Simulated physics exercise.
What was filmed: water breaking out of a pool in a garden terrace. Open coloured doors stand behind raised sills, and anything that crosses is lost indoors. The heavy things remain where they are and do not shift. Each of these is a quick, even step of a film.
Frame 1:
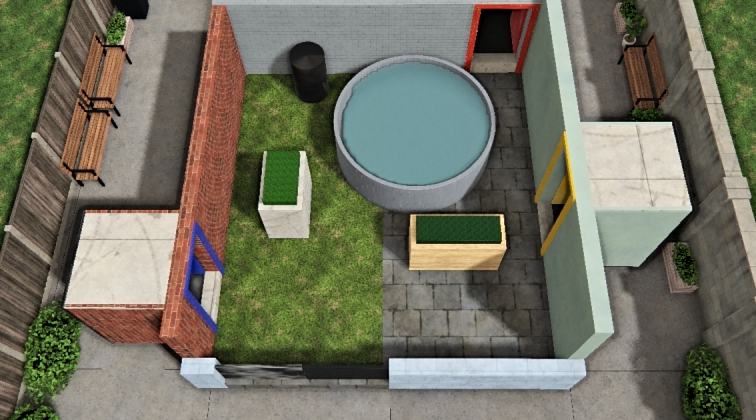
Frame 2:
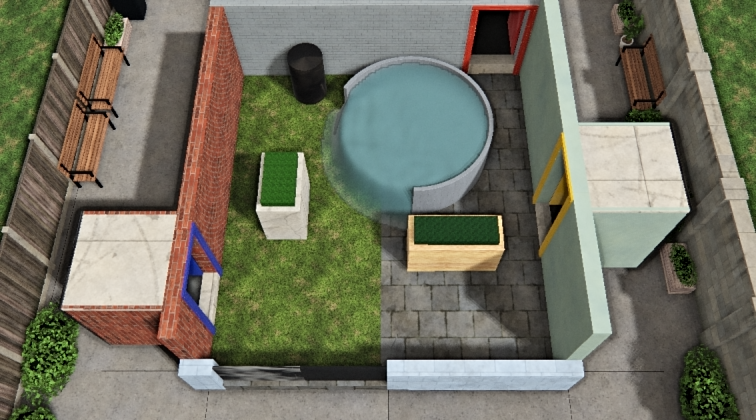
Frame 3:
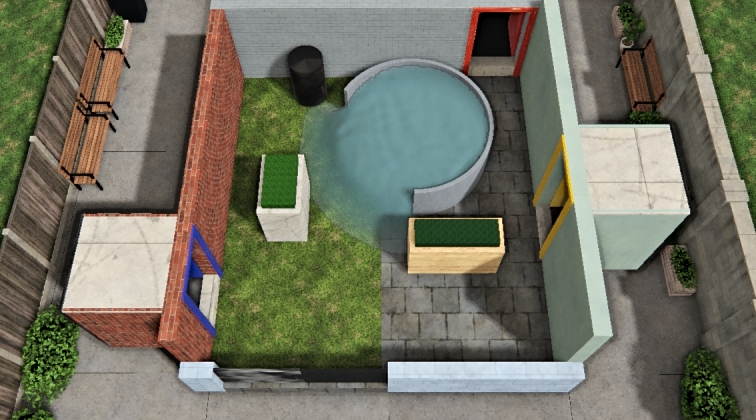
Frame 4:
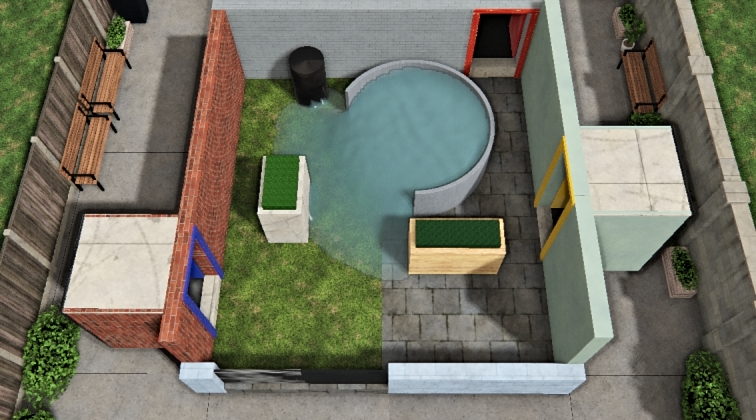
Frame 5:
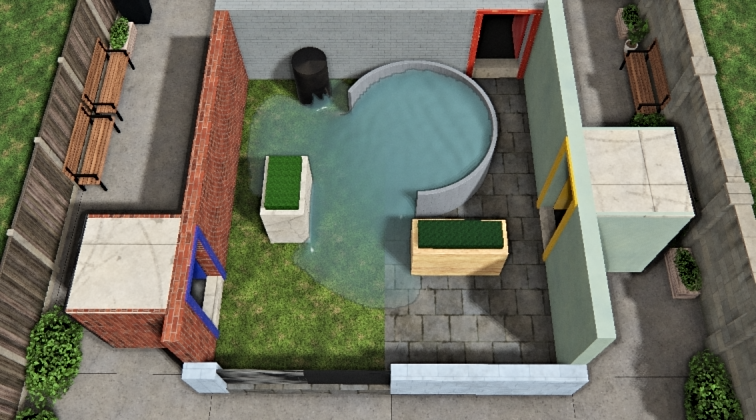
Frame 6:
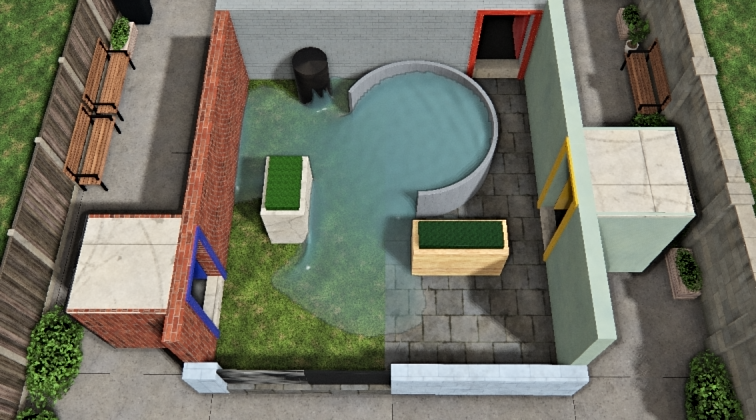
Water breaks out through the lower left side of a round pool in a walled terrace, spreads left across the grass, flows around a planter and a dark barrel, and extends down the lawn and onto the paving's edge.
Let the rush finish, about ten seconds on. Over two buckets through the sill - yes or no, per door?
Yellow door - yes, red door - no, blue door - yes.
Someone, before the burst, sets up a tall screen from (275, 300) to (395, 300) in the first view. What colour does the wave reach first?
The door marked blue.
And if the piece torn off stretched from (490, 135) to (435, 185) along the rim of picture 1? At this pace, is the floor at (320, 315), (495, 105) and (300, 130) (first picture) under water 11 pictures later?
In turn: Untouched, swamped, untouched.
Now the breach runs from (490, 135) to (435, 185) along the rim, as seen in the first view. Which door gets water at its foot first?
That's the one in yellow.
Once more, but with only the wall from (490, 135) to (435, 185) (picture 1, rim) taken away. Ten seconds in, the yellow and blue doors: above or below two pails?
To my mind the yellow door tops the limit, and the blue door falls short.
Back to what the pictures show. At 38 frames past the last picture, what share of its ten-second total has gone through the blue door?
I make it 100 per cent.
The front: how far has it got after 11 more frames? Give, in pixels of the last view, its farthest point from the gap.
Best guess: Near (519, 375).
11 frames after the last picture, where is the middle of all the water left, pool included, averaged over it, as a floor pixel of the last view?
Around (338, 201).
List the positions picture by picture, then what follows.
The first picture shows still water in the round pool at (414, 121).
In the second picture, water pours out at (347, 171) and has run to a hidden place.
In the third picture, the front is at (318, 107), out from the gap at (347, 174).
In the fourth picture, water pours out at (348, 176) and has run to (405, 275).
In the fifth picture, water pours out at (351, 177) and has run to (411, 299).
In the sixth picture, water pours out at (351, 178) and has run to (405, 327).
A moment on, water covers 65 % of the floor; the yellow door wet at the sill, nothing in, the red door not reached, the blue door not reached.
Next, water covers 65 % of the floor; the yellow door wet at the sill, nothing in, the red door not reached, the blue door wet at the sill, nothing in.
Then, water covers 80 % of the floor; the yellow door wet at the sill, nothing in, the red door not reached, the blue door over two buckets in.
Later, water covers 100 % of the floor; the yellow door under two buckets in, the red door wet at the sill, nothing in, the blue door over two buckets in.
In the end, water covers 100 % of the floor; the yellow door over two buckets in, the red door wet at the sill, nothing in, the blue door over two buckets in.
